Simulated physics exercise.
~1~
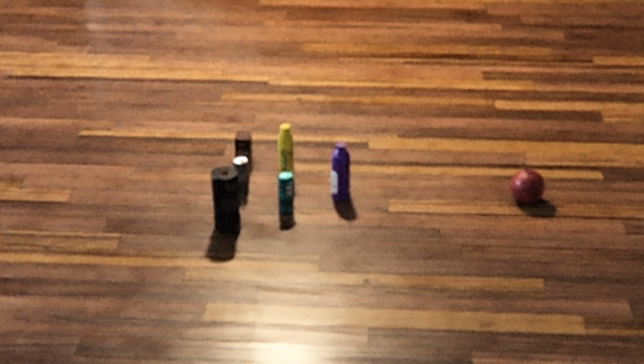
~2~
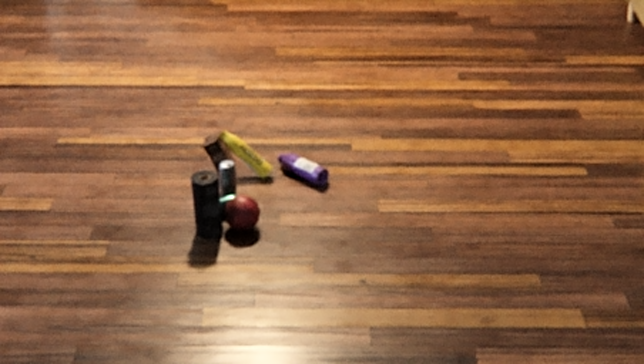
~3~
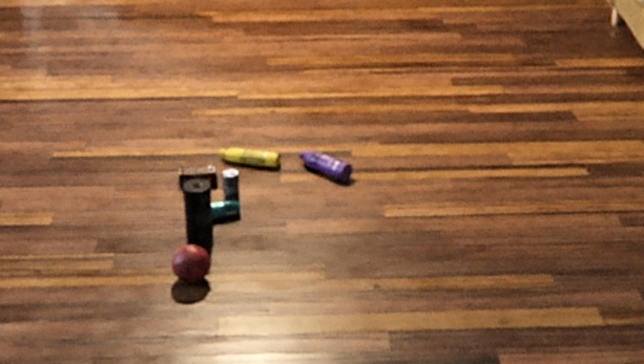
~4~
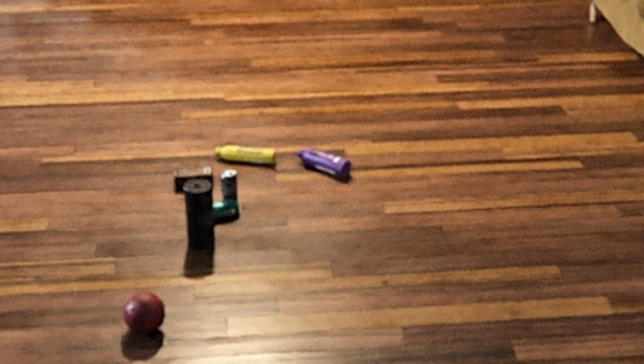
A red ball rolls in from the right across a wooden floor toward a small cluster of household items standing like skittles. It runs in among them, and the purple bottle topples onto its side while the yellow bottle tips over. The ball passes close by the black roll and comes out at the front as the turquoise can, the brown carton and the yellow bottle end up lying down. It keeps rolling toward the lower left, away from the group. The black roll and the grey can are left upright among the four fallen pieces.
